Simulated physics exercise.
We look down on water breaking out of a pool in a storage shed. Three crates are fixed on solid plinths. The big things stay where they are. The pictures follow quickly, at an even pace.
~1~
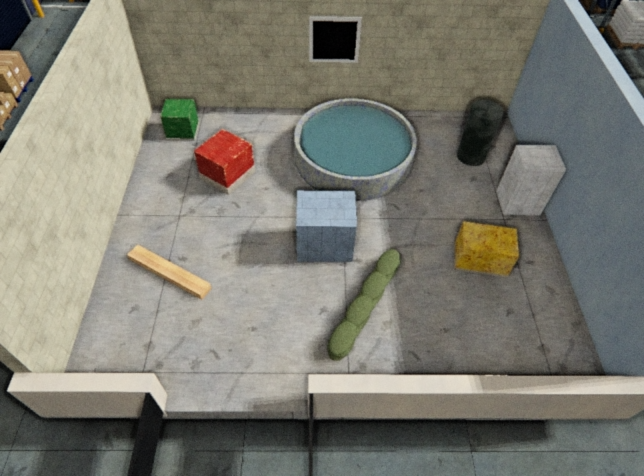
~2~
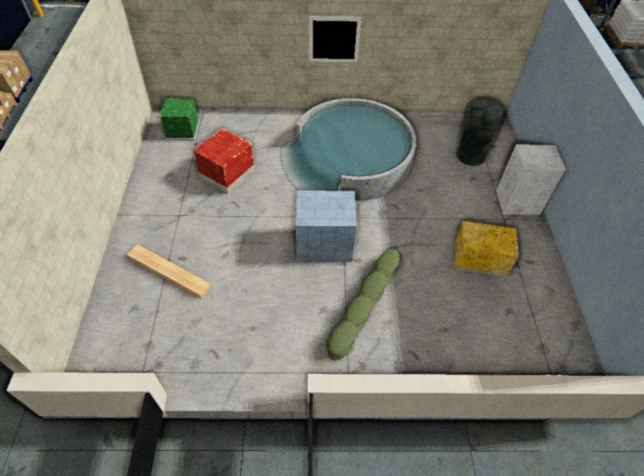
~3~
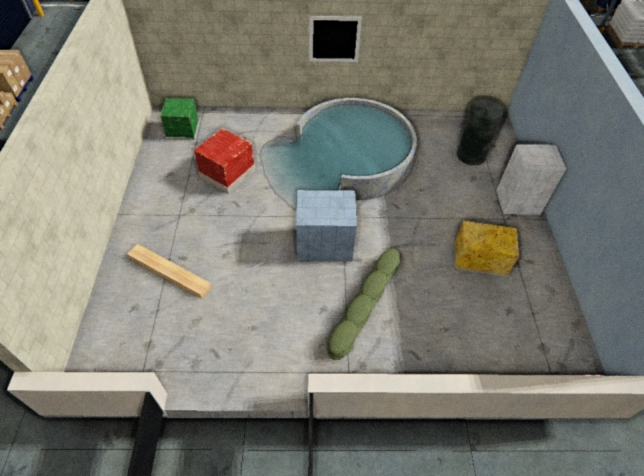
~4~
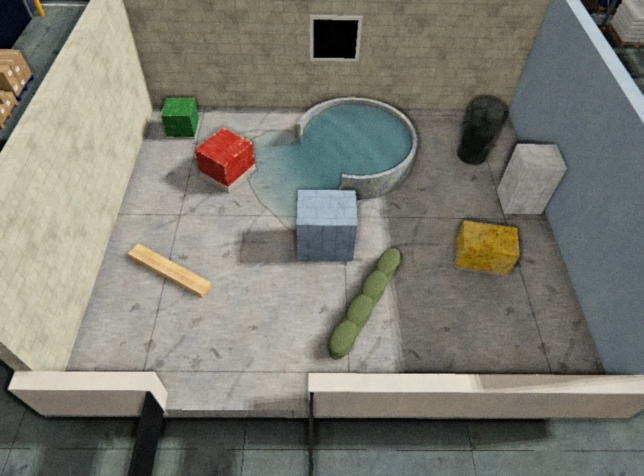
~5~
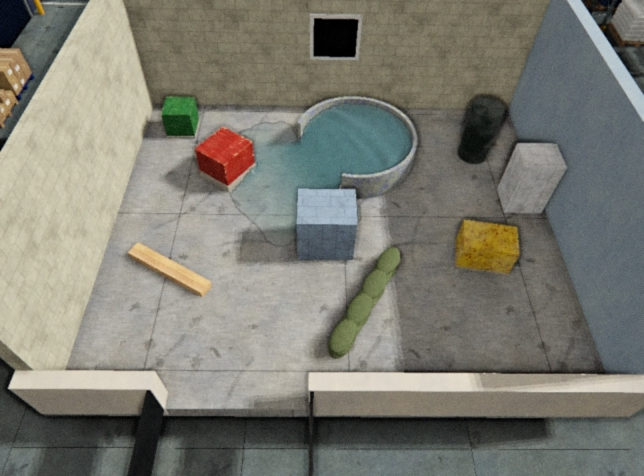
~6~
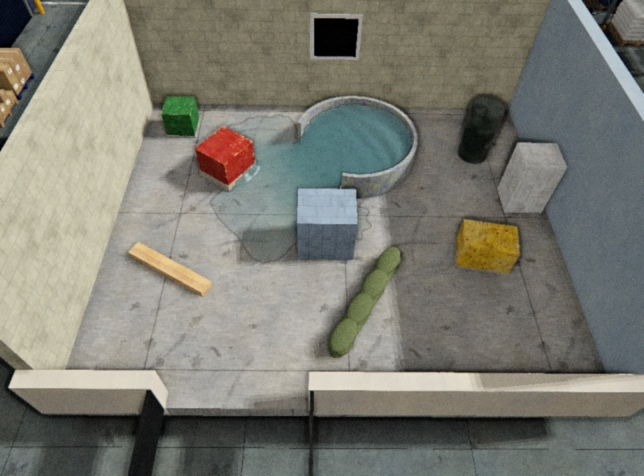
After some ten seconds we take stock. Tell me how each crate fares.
The red crate is wetted; the yellow crate escapes dry; the green crate is wetted.
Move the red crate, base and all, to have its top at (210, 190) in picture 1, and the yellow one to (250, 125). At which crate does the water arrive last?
Last comes the green crate.
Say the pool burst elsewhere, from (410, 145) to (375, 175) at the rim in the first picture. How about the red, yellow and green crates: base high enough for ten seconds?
In short: The red crate stays dry; the yellow crate is soaked; the green crate is safe.
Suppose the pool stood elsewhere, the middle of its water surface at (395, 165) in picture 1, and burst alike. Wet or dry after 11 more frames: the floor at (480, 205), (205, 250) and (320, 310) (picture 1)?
In turn: No water, awash, under water.
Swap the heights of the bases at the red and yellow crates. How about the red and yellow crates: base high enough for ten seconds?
In short: Red takes water, yellow is safe.
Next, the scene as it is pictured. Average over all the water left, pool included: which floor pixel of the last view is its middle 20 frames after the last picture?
Around (254, 194).
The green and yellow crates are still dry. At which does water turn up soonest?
The crate marked green.
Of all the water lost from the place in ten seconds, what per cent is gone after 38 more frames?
Roughly 60 per cent.
A moment on, water covers 20 % of the floor; the red crate water round its plinth, the yellow crate not reached, the green crate water round its plinth.
Next, water covers 30 % of the floor; the red crate water round its plinth, the yellow crate not reached, the green crate water round its plinth.
Then, water covers 45 % of the floor; the red crate water round its plinth, the yellow crate water round its plinth, the green crate water round its plinth.
Later, water covers 55 % of the floor; the red crate water round its plinth, the yellow crate water round its plinth, the green crate water round its plinth.
In the end, water covers 70 % of the floor; the red crate was topped, the yellow crate stayed above the water, the green crate was topped.
